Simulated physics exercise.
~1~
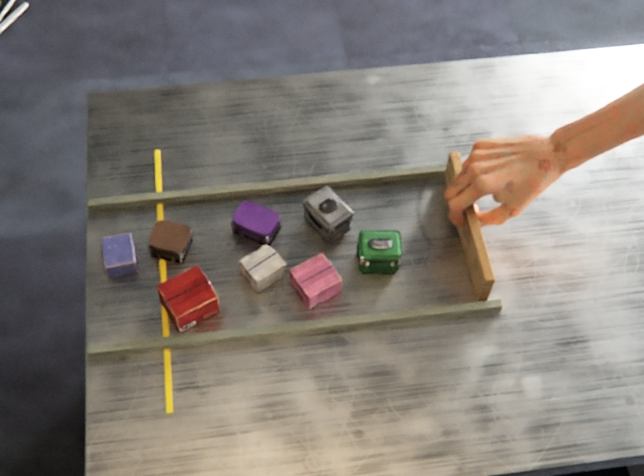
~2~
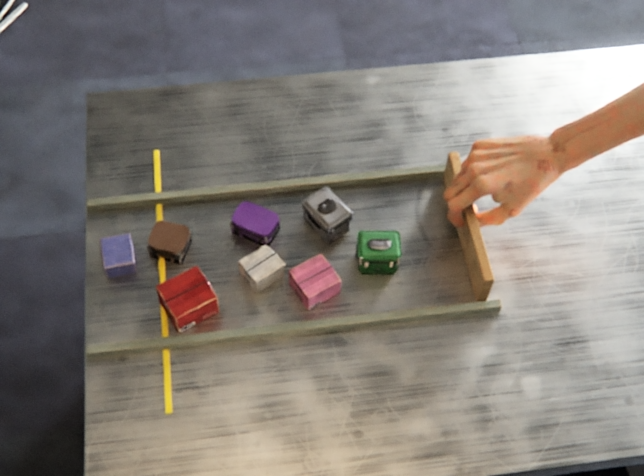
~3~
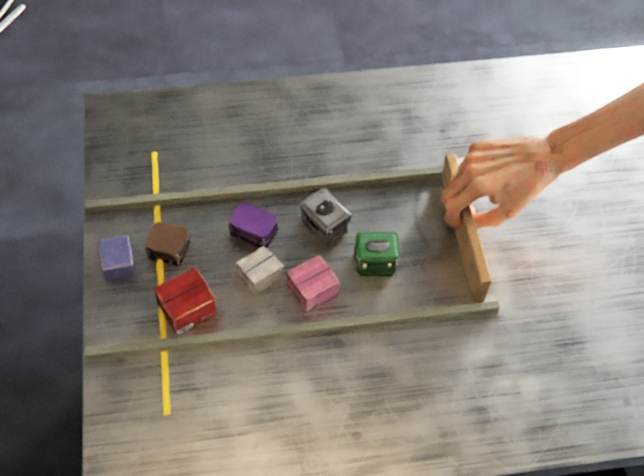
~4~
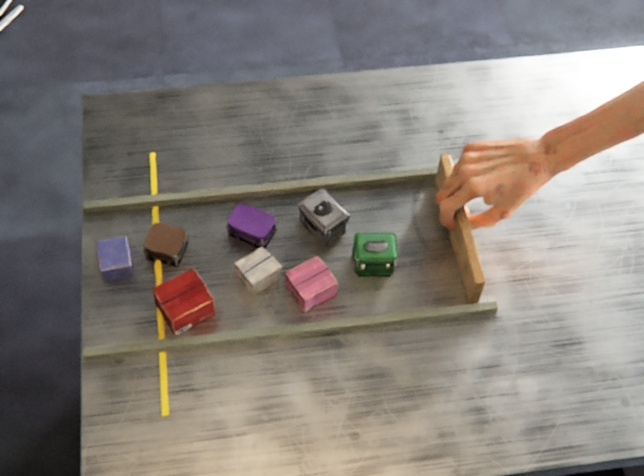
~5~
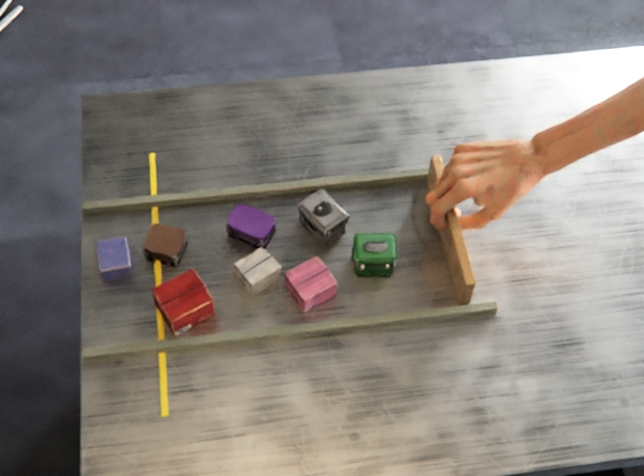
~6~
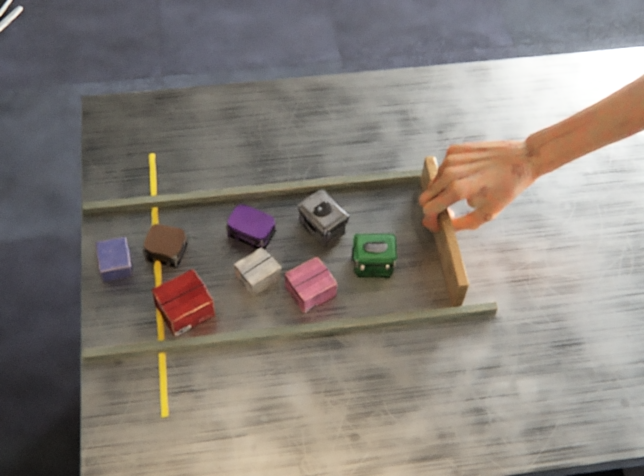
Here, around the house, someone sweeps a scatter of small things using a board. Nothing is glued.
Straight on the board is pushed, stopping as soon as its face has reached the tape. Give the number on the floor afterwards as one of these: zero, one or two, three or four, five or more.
Most likely a single one or a pair will drop off.
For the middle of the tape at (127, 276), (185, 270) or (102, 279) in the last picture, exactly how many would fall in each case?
The counts: 5, 1 and 5.
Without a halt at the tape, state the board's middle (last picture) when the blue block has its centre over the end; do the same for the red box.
The middle is at (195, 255) when it's the blue block, and at (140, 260) when it's the red box.
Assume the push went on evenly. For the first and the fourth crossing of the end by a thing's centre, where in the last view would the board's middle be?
At (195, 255) for the first, at (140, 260) for the fourth.
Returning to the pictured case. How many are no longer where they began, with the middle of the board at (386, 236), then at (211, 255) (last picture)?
The first number is 1, the next one 8.
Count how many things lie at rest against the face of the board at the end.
The number is 3.
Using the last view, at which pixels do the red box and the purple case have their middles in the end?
Final spots - red box (97, 322), purple case (103, 229).
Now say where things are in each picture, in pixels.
The first frame shows blue block (120, 255); brown case (171, 242); red box (189, 299); board (468, 225); tape (163, 269).
The second frame shows brown case (170, 243); grey case (327, 215).
The third frame shows red box (186, 301); white box (260, 270).
The fourth frame shows blue block (115, 258); board (459, 228).
The fifth frame shows brown case (166, 246); purple case (252, 227).
The sixth frame shows blue block (114, 259); brown case (166, 246); red box (184, 303); board (443, 230); tape (158, 273).
Soon after, none off yet; blue block at rest near (114, 259); brown case at rest near (166, 246); red box at rest near (184, 303).
Then, none off yet; blue block at rest near (114, 259); brown case moving near (156, 250); red box moved a little near (164, 308).
At rest, the number that fall off is one or two; fallen, brown case and blue block.
